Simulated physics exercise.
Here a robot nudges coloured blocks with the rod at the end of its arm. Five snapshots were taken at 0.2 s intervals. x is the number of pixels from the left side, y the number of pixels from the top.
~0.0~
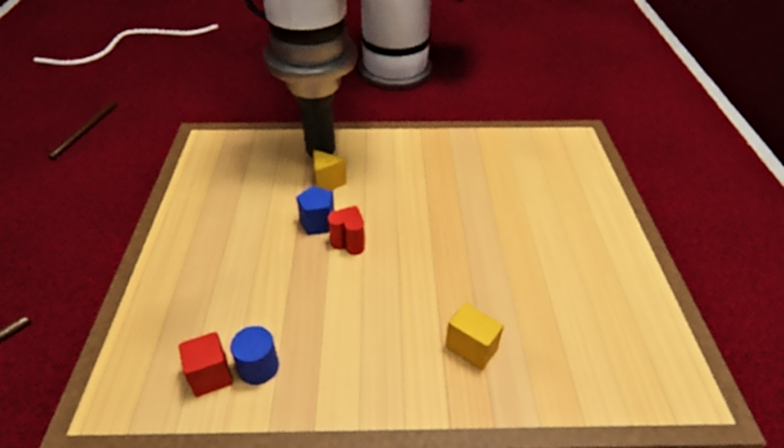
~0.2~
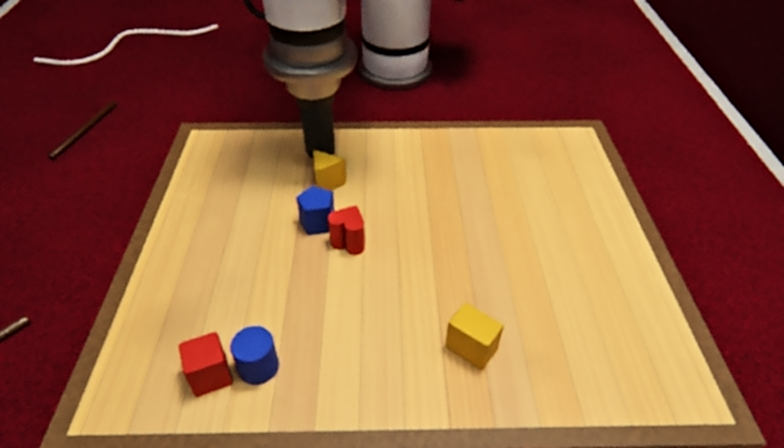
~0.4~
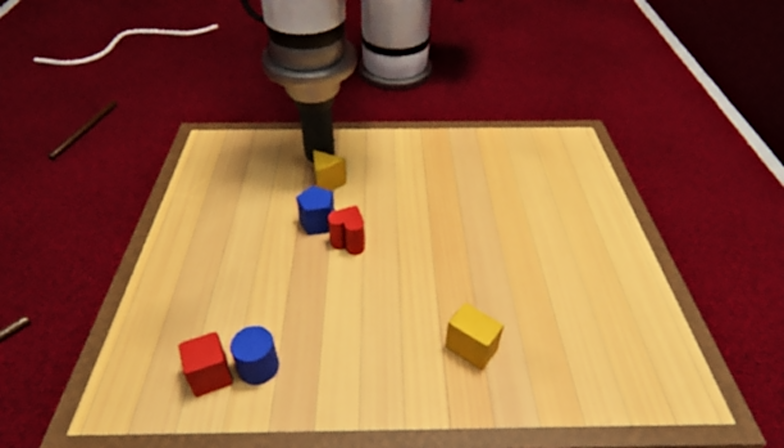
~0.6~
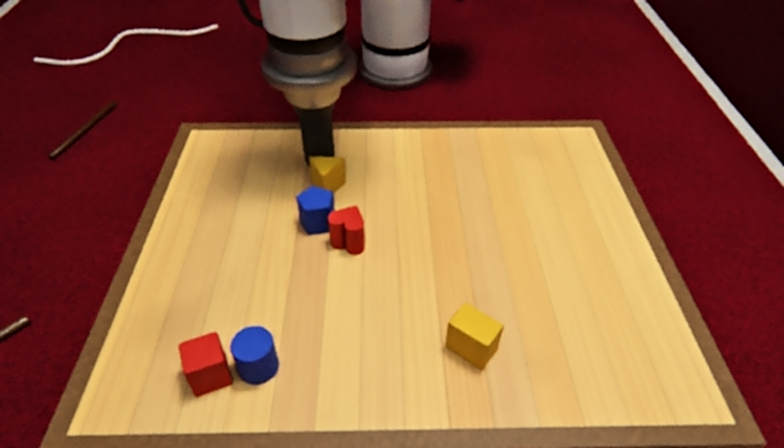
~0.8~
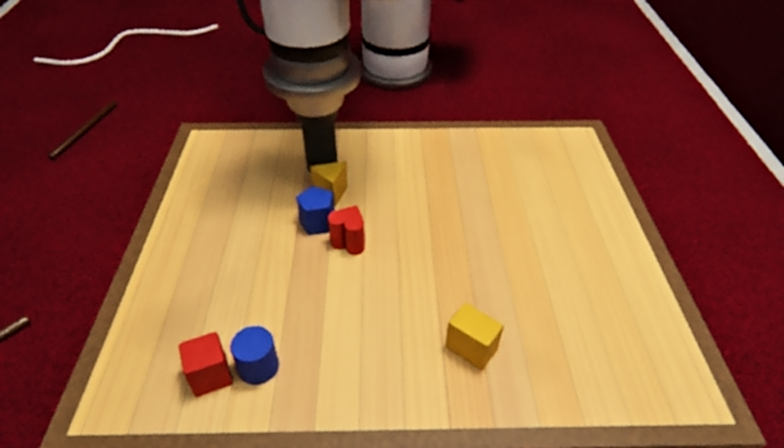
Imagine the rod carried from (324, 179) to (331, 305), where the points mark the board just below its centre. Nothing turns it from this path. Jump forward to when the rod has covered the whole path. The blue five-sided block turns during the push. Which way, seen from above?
Short answer: Clockwise.
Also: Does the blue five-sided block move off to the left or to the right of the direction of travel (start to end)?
Towards the right-hand side.
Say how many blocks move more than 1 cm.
That push would leave three or more blocks displaced by more than about 1 cm.
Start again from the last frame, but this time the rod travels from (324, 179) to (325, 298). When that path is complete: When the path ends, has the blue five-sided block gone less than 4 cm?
No
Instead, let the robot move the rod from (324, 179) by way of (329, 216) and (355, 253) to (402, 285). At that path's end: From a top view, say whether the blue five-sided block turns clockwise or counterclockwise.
From the top: Clockwise.
The first path, step by step. One third of the way, rod (326, 204); blue five-sided block (309, 217), turned 20° clockwise; yellow triangular piece (340, 205), turned 15° anticlockwise; red heart (353, 228).
Two thirds of the way, rod (328, 246); blue five-sided block (293, 244), turned 110° clockwise; yellow triangular piece (357, 231), turned 70° anticlockwise; red heart (372, 249).
At the end, rod (330, 295); blue circle unmoved; blue five-sided block (290, 248), turned 130° clockwise; yellow triangular piece (358, 232), turned 80° anticlockwise; red heart (374, 250).
